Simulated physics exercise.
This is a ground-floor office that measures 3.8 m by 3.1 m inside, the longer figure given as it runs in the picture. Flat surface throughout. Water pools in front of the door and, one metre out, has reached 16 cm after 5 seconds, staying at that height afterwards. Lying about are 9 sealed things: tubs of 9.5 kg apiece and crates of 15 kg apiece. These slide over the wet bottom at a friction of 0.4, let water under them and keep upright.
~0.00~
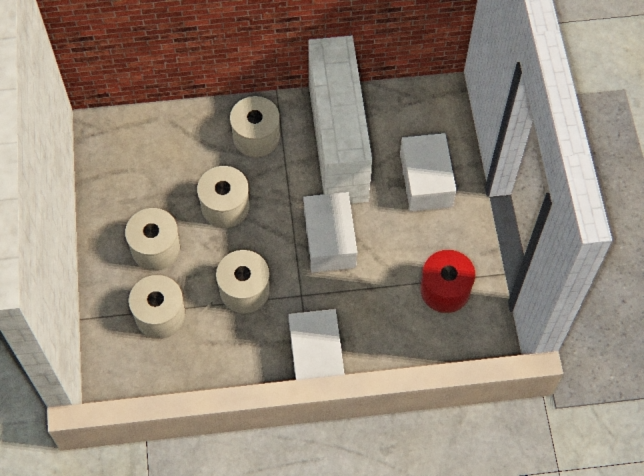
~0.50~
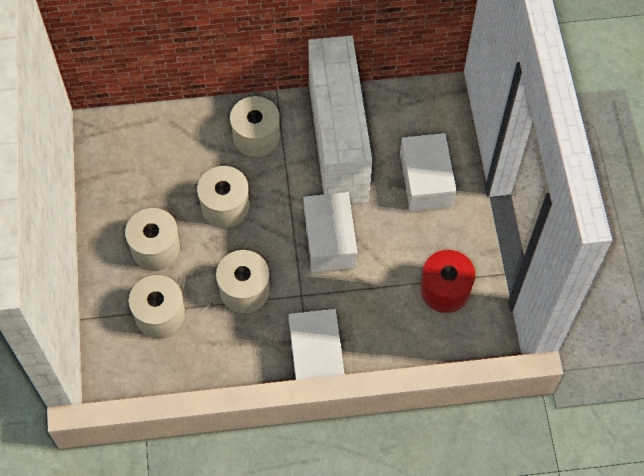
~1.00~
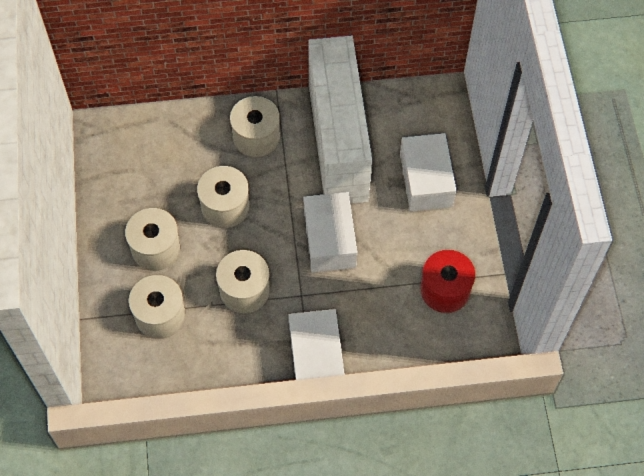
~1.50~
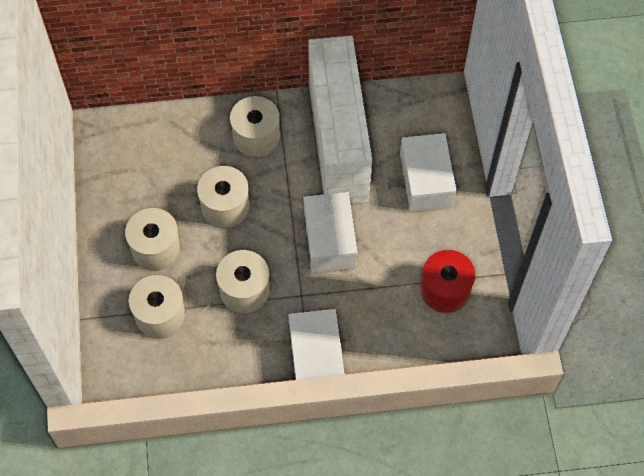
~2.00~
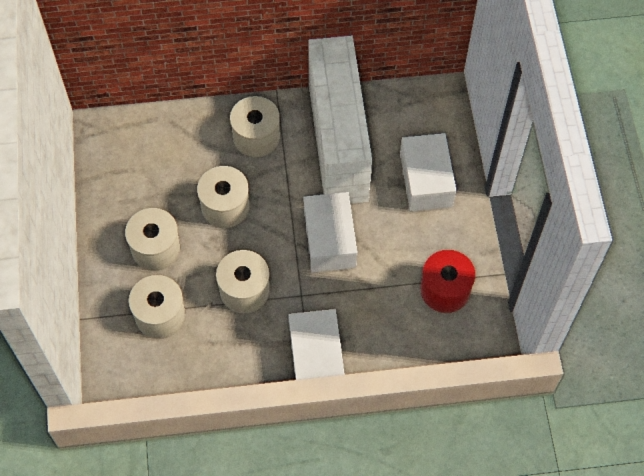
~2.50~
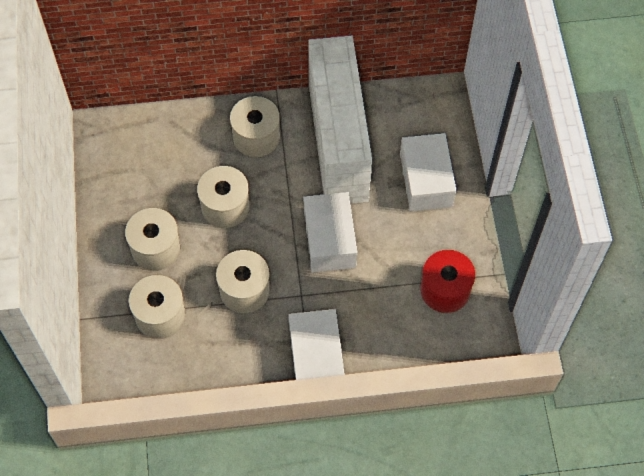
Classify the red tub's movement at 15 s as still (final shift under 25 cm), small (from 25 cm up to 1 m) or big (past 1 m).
Big.
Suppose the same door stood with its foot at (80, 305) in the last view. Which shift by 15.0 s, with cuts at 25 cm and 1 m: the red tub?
The red tub covers a long distance.
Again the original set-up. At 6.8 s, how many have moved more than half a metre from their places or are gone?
I count 2.
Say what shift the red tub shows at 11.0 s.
Shift: About 250 cm.
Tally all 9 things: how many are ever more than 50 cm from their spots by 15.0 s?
Count: 8.
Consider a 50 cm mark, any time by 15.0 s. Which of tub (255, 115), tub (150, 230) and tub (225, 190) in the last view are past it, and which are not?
In turn: Beyond, beyond, beyond.
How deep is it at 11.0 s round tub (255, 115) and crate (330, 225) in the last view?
Around 4 cm and 9 cm.
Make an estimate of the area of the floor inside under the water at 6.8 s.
7.0 m2.
After 3.5 s the red tub is near (449, 273), 0.0 m from its start, aground; 0 afloat.
After 6.8 s the red tub is near (337, 304), 1.0 m from its start, afloat; 1 afloat.
After 11.0 s the red tub is near (160, 323), 2.5 m from its start, afloat; 7 afloat.
After 15.0 s the red tub is near (165, 240), 2.5 m from its start, afloat; 9 afloat.
